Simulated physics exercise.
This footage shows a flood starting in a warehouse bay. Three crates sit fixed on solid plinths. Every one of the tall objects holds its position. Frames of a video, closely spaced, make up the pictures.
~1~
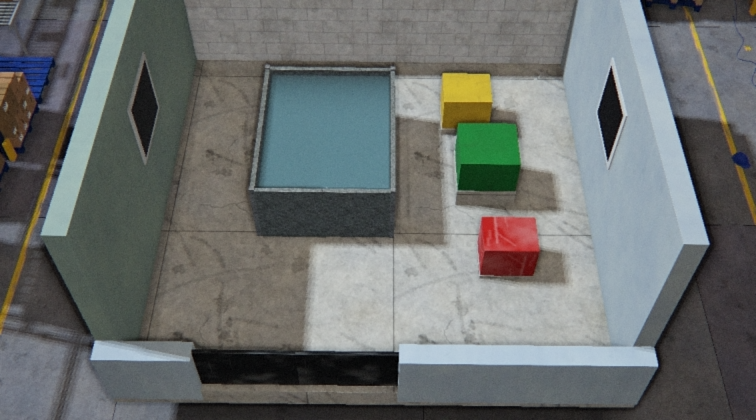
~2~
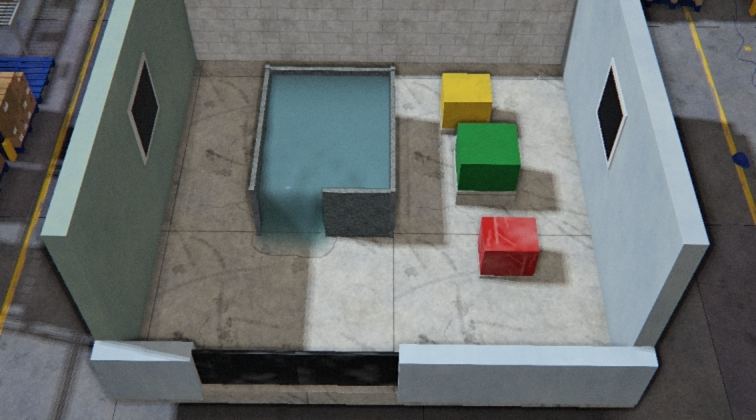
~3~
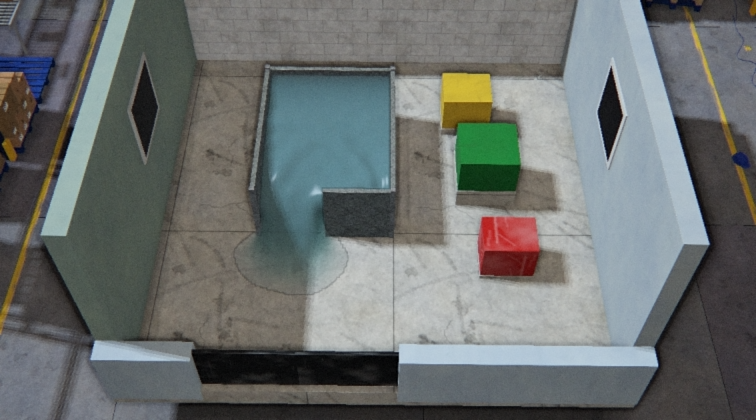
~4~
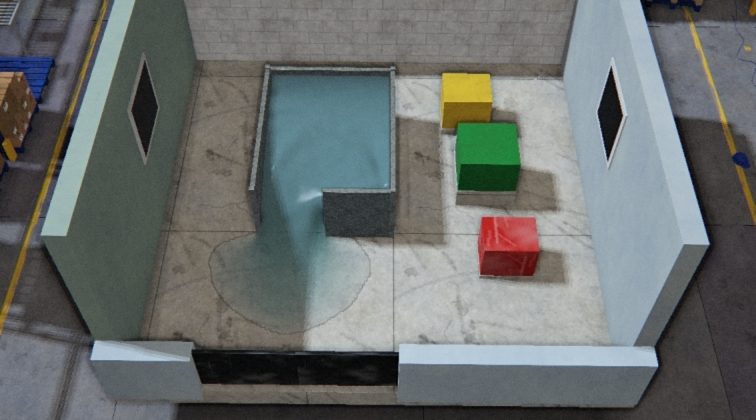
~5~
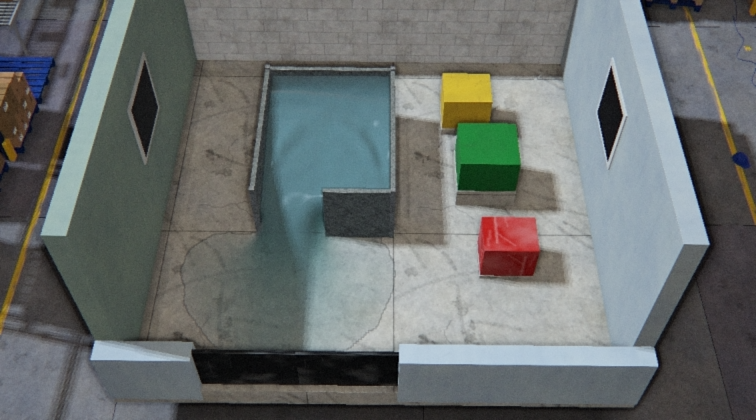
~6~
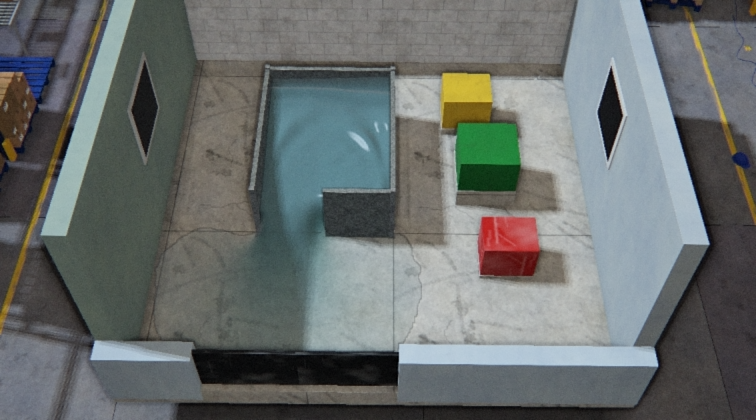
Water in an open tank pours through a gap at the front left corner and fans out across the warehouse floor, spreading to the low front wall and rightward, while the yellow, green and red blocks stay still.
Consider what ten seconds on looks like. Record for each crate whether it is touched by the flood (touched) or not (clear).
Record: Yellow crate touched, red crate touched, green crate clear.
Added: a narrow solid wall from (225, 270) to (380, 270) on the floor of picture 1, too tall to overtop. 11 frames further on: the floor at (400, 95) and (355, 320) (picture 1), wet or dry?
As listed: Dry, not flooded.
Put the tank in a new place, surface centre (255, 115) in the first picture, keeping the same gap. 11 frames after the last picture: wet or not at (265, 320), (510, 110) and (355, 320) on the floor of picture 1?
As listed: Wet, no water, covered.
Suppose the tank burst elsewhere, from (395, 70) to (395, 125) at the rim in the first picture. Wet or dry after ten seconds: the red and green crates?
As I see it, red crate gets reached, and green crate gets reached.
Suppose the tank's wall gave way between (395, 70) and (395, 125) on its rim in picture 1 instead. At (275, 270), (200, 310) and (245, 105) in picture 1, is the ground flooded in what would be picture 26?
First spot unwetted, second unwetted, third drenched.
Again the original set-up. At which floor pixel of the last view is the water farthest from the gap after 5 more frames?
The front tops out at about (528, 375).
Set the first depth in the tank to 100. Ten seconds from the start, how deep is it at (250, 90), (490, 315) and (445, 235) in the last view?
Approx. values, in order: 14 %, 12 %, 14 %.
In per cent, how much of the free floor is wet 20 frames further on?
By my count, 65 percent.
A moment on, water covers 25 % of the floor; the yellow crate not reached, the red crate water round its plinth, the green crate not reached.
Next, water covers 35 % of the floor; the yellow crate not reached, the red crate water round its plinth, the green crate not reached.
Then, water covers 65 % of the floor; the yellow crate not reached, the red crate water round its plinth, the green crate water round its plinth.
Later, water covers 95 % of the floor; the yellow crate water round its plinth, the red crate water round its plinth, the green crate water round its plinth.
In the end, water covers 100 % of the floor; the yellow crate was topped, the red crate was topped, the green crate stayed above the water.
